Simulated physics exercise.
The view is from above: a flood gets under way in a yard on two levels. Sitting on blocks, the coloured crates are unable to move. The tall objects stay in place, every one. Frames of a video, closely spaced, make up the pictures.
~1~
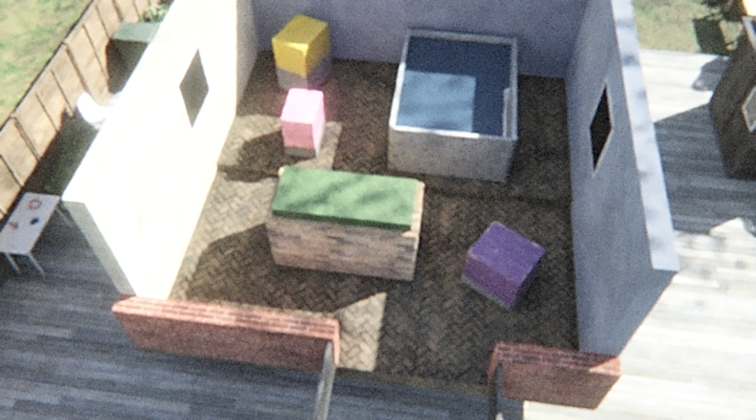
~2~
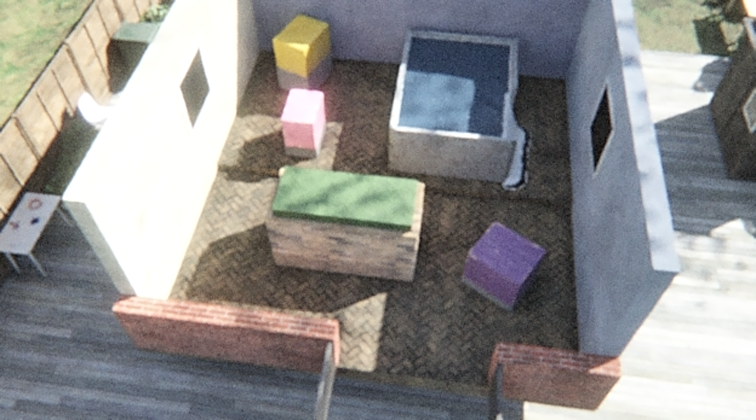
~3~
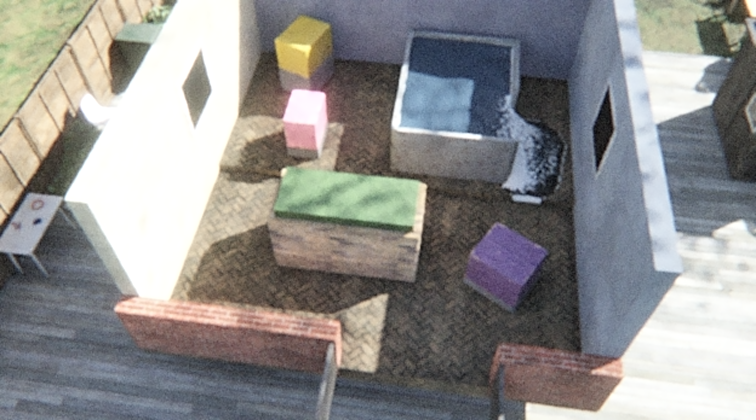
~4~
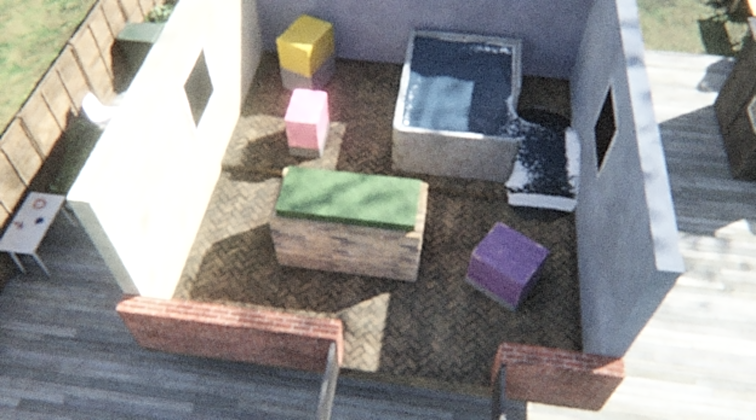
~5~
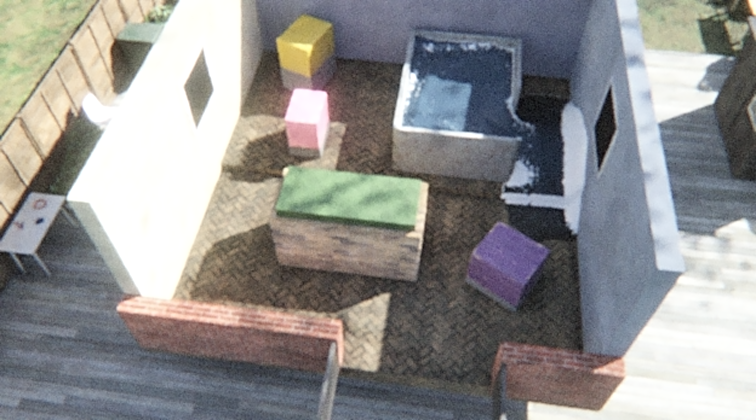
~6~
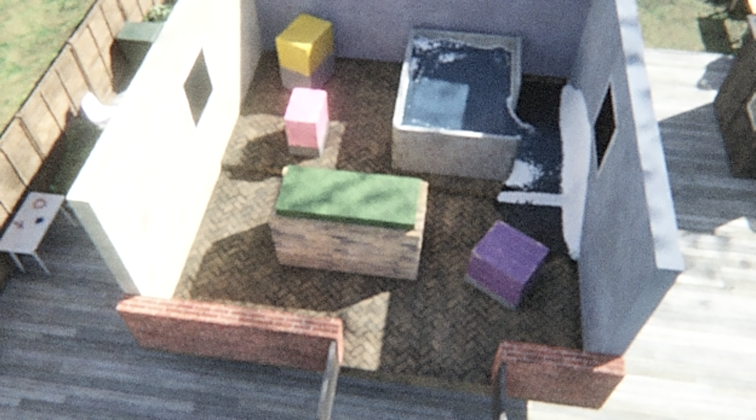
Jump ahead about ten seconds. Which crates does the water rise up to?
Result: The pink crate never meets the water; the yellow crate never meets the water; the purple crate meets the water.
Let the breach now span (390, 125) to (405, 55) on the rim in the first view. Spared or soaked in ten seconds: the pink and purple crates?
The pink crate is reached; the purple crate is reached.
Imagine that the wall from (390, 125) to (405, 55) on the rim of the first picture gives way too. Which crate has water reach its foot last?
That would be the crate marked purple, reached last.
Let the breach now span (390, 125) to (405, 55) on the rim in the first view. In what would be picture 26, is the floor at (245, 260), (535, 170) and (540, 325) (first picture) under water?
The first comes out soaked, the second untouched, the third untouched.
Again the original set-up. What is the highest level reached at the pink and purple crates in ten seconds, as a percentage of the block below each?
60 and 300 per cent, in that order.
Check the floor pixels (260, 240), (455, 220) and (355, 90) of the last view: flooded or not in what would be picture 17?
First spot clear, second spot swamped, third spot clear.
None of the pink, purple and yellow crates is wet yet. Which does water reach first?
The answer is the crate marked purple.
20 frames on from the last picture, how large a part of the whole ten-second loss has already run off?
About 20 per cent.
A moment on, water covers 20 % of the floor; the pink crate not reached, the yellow crate not reached, the purple crate water round its plinth.
Next, water covers 35 % of the floor; the pink crate not reached, the yellow crate water round its plinth, the purple crate water round its plinth.
Then, water covers 70 % of the floor; the pink crate water round its plinth, the yellow crate water round its plinth, the purple crate water round its plinth.
Later, water covers 90 % of the floor; the pink crate water round its plinth, the yellow crate water round its plinth, the purple crate water round its plinth.
In the end, water covers 95 % of the floor; the pink crate stayed above the water, the yellow crate stayed above the water, the purple crate was topped.
